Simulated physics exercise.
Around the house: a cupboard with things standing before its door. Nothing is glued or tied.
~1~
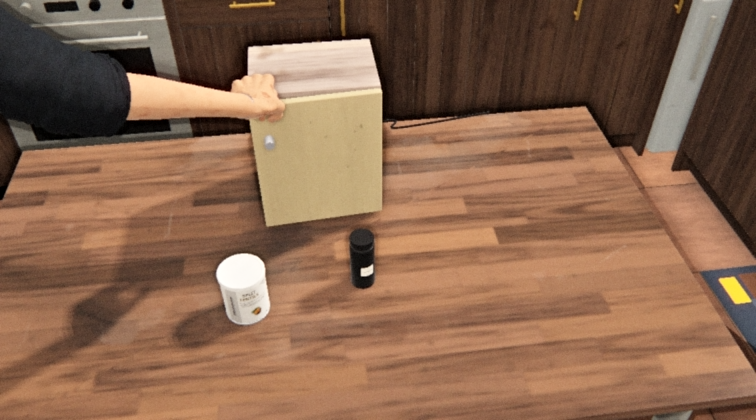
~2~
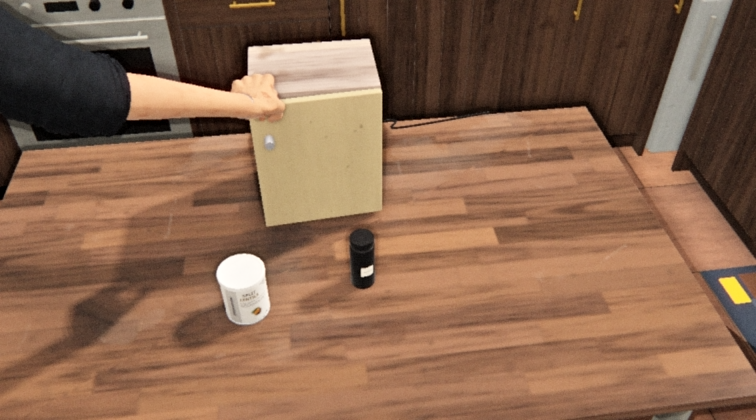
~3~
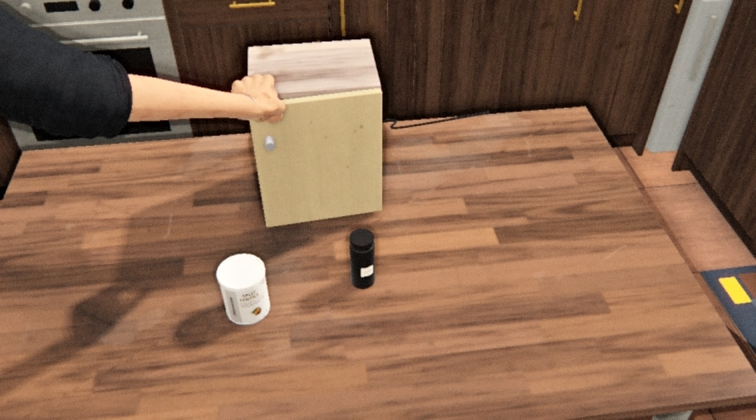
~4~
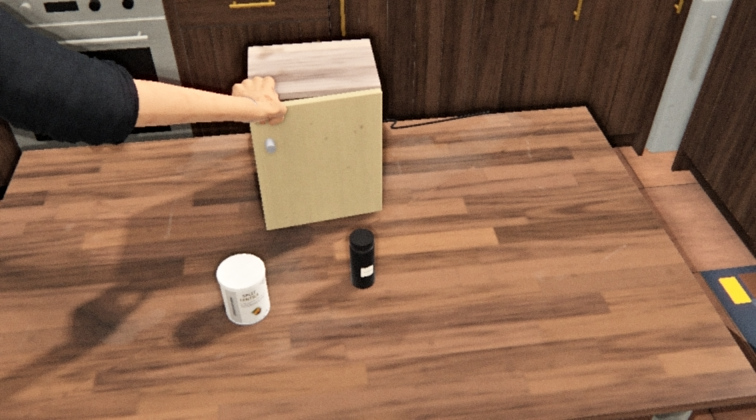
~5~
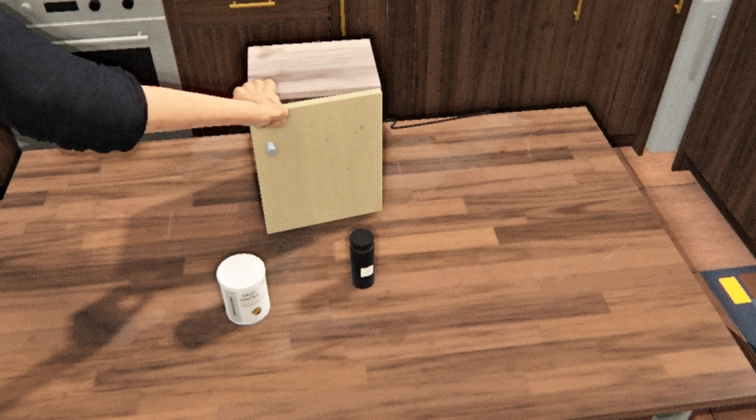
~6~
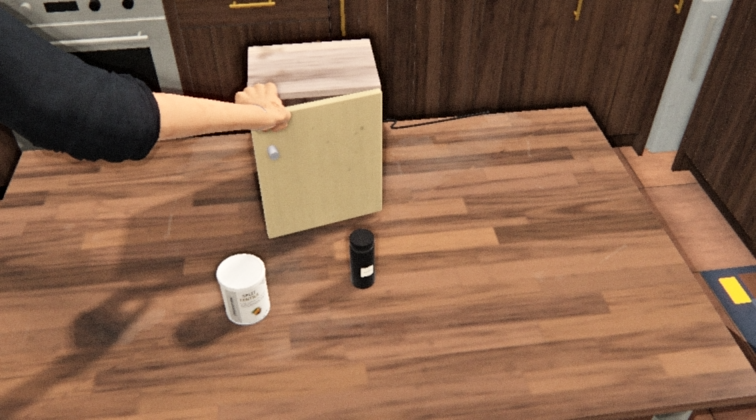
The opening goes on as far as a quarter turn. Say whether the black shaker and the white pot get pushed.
As it turns out, the black shaker is pushed along; the white pot remains where it is.
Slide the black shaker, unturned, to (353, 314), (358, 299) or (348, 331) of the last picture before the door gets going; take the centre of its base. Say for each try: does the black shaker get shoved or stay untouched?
The black shaker is missed; is moved; stays untouched.
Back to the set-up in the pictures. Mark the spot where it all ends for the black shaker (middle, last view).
Around (409, 263).
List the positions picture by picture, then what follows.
The first frame shows door 4° open; black shaker (363, 259); white pot (244, 290); door (321, 165).
The second frame shows door 4° open; white pot (244, 290); door (321, 165).
The third frame shows door 5° open; black shaker (363, 259); door (321, 165).
The fourth frame shows door 7° open; white pot (244, 290); door (321, 166).
The fifth frame shows door 9° open; black shaker (363, 259); door (322, 168).
The sixth frame shows door 13° open; black shaker (363, 259); white pot (244, 290); door (323, 171).
Then, 1.78 s on from there, door 72° open; black shaker displaced a little near (376, 262); white pot at rest near (244, 290).
In the end, the black shaker gets knocked, near (409, 263); the white pot escapes contact, near (244, 290).
